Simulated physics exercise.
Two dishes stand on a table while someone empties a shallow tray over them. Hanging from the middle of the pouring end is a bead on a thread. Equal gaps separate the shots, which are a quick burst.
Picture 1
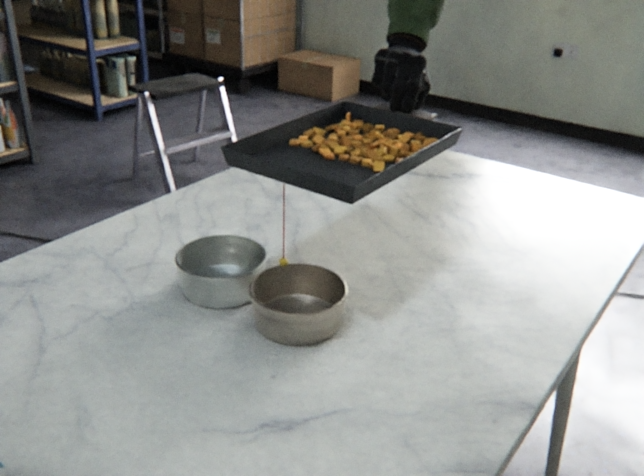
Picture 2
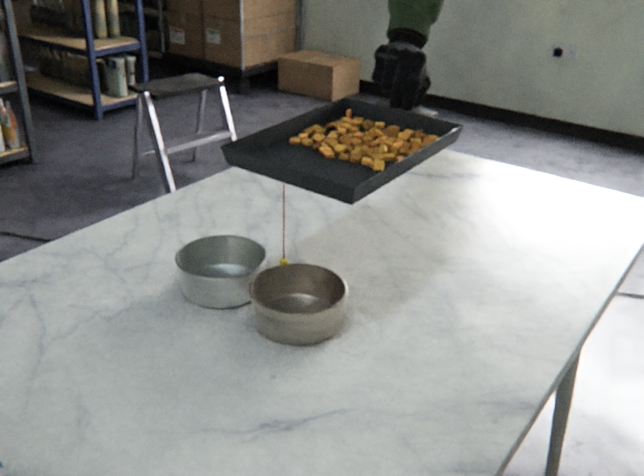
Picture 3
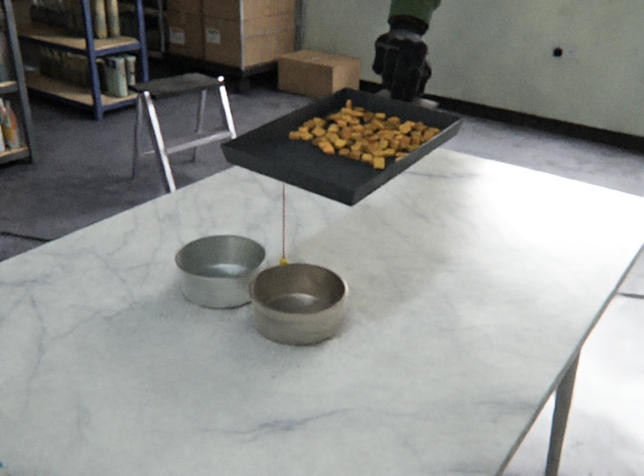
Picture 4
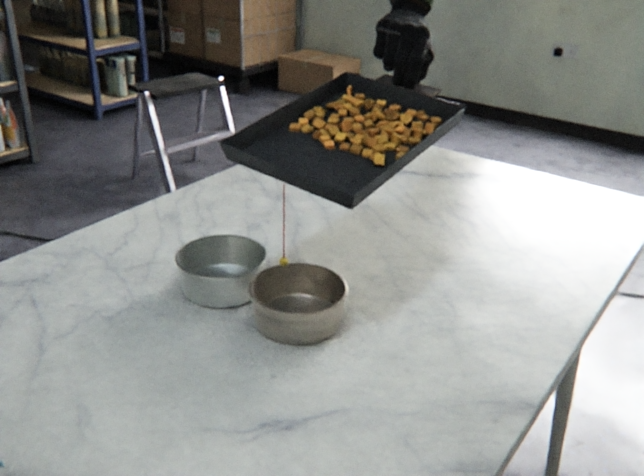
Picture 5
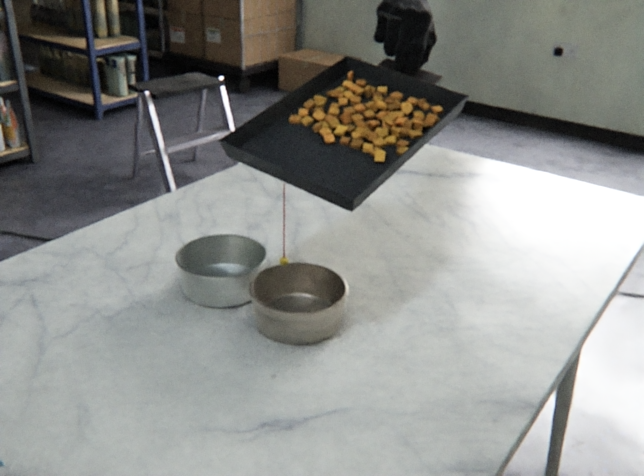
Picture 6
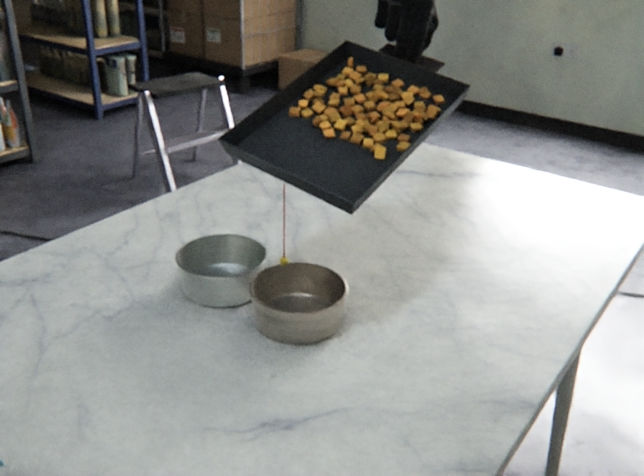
A dark mechanical arm steadily tilting a black tray of golden-brown cereal squares above two metal bowls on a marbled table.
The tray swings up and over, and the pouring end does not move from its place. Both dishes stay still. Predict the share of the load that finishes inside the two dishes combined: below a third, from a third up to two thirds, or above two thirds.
The combined share is from a third up to two thirds.
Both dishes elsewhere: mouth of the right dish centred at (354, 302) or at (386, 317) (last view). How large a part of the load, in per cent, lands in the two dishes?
90 %, 70 %.
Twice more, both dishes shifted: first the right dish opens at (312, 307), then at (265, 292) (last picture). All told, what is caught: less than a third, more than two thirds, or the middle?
Trial 1 - above two thirds. Trial 2 - under a third.
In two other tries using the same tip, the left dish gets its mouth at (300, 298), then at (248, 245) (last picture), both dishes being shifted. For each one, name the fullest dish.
With the first placement it's the one to the left, with the second it's the one to the right.
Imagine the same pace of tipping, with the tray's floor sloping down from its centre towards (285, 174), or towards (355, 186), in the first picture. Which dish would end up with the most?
Case 1 - the one at left; case 2 - the one at right.
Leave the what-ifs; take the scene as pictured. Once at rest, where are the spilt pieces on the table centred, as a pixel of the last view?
Centre at rest: About (349, 350).
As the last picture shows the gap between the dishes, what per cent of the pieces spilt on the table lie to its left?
Left share: Close to 0 %.
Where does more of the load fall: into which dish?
That's going to be the one at right.
Shortly afterwards, tray tipped steeply; all but a few on the tray; a little in the air.
Next, tray tipped past a quarter turn; near half on the tray; near a quarter in the right dish; near a third outside both; only a few in the air.
Some moments later, tray tipped past a quarter turn; near half in the right dish; near half outside both.
In the end, tray tipped past a quarter turn; near half in the right dish; none at all in the left dish; near half outside both.
